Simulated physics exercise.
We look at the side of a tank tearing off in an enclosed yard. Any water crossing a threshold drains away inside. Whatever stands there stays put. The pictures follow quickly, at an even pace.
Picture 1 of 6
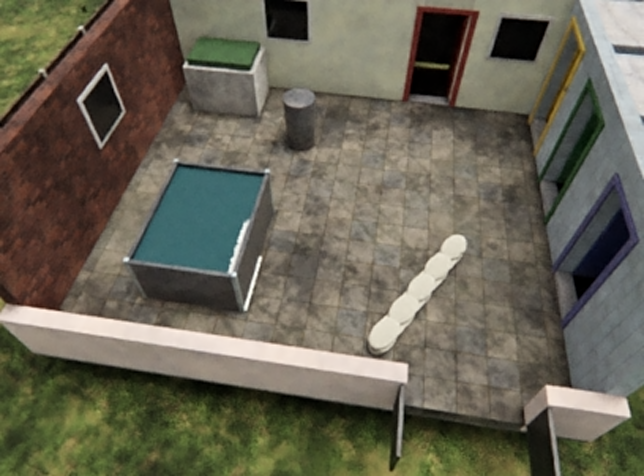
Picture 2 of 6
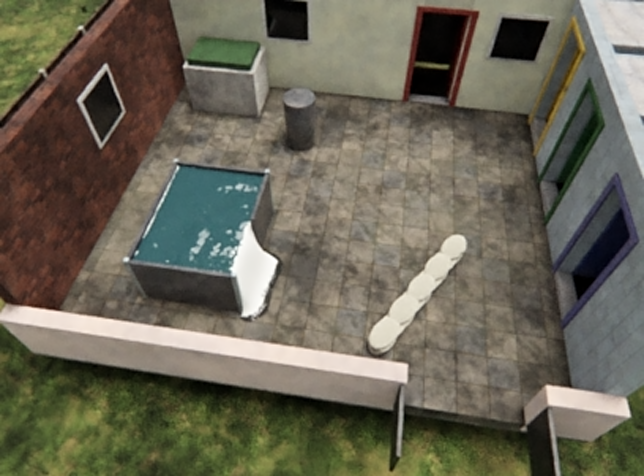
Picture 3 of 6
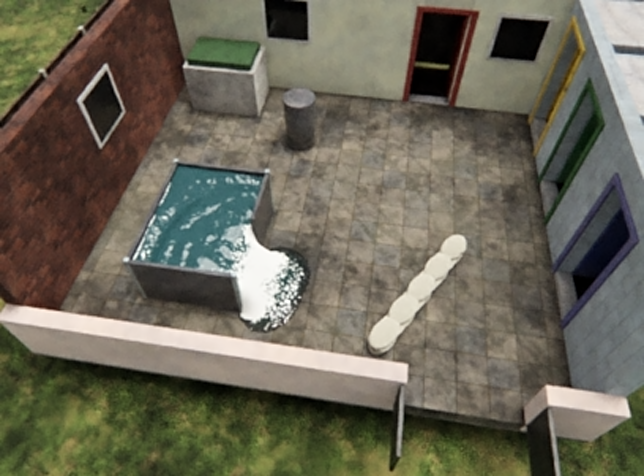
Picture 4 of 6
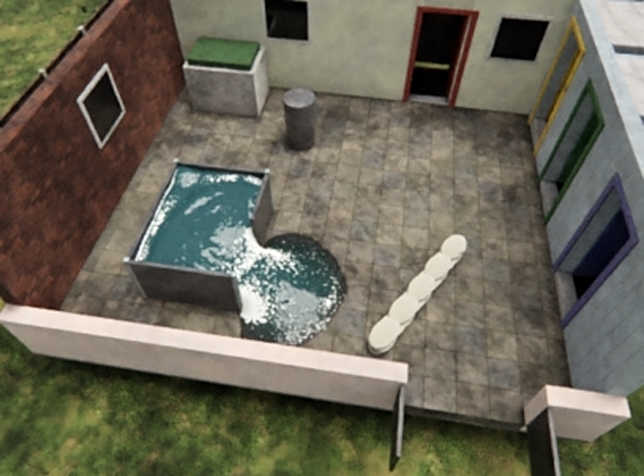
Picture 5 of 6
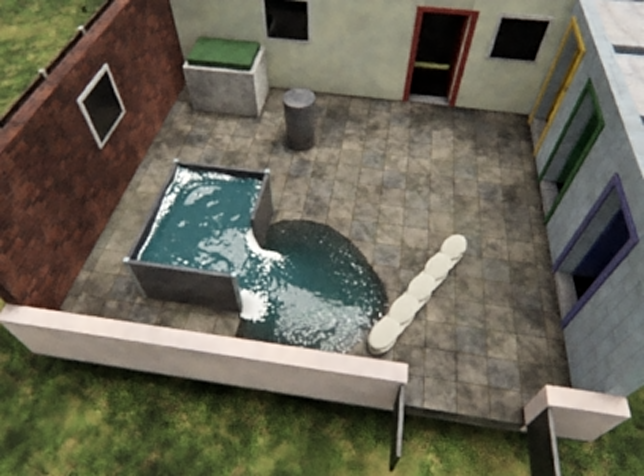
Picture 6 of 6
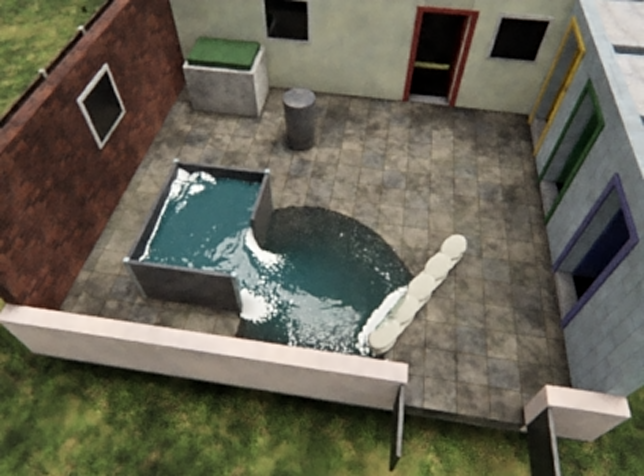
Water bursting from the side of an open tank in a walled yard, spreading rightward across paving to a row of pale sacks.
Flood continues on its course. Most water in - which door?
Red door.
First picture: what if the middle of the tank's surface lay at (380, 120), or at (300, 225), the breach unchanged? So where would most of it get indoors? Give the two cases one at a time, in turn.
Taking them in turn, I'd say the green one and then the red door.
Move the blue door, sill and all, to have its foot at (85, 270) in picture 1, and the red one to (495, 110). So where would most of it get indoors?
Looks like it's the red one.
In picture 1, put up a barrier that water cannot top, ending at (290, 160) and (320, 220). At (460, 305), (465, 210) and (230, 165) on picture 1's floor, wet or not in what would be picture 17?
Lab note - three points, in order: Flooding; flooding; no flooding.
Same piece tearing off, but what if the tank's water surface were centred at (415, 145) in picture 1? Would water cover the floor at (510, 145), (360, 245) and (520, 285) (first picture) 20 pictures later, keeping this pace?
In order: Reached, unreached, reached.
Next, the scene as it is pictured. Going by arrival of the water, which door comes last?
Answer: The red-painted one.
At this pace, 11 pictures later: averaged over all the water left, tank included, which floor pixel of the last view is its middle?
Close to (313, 271).
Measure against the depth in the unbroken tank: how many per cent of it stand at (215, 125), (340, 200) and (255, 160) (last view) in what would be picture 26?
In turn 0, 0 and 0 in a hundred.
A moment on, water covers 25 % of the floor; green door not reached, blue door not reached, red door not reached, yellow door not reached.
Next, water covers 40 % of the floor; green door wet at the sill, nothing in, blue door not reached, red door not reached, yellow door not reached.
Then, water covers 55 % of the floor; green door wet at the sill, nothing in, blue door a trickle in, red door a trickle in, yellow door wet at the sill, nothing in.
Later, water covers 65 % of the floor; green door wet at the sill, nothing in, blue door a trickle in, red door a lot in, yellow door wet at the sill, nothing in.
In the end, water covers 90 % of the floor; green door wet at the sill, nothing in, blue door a trickle in, red door a lot in, yellow door wet at the sill, nothing in; the red door has let in the most.
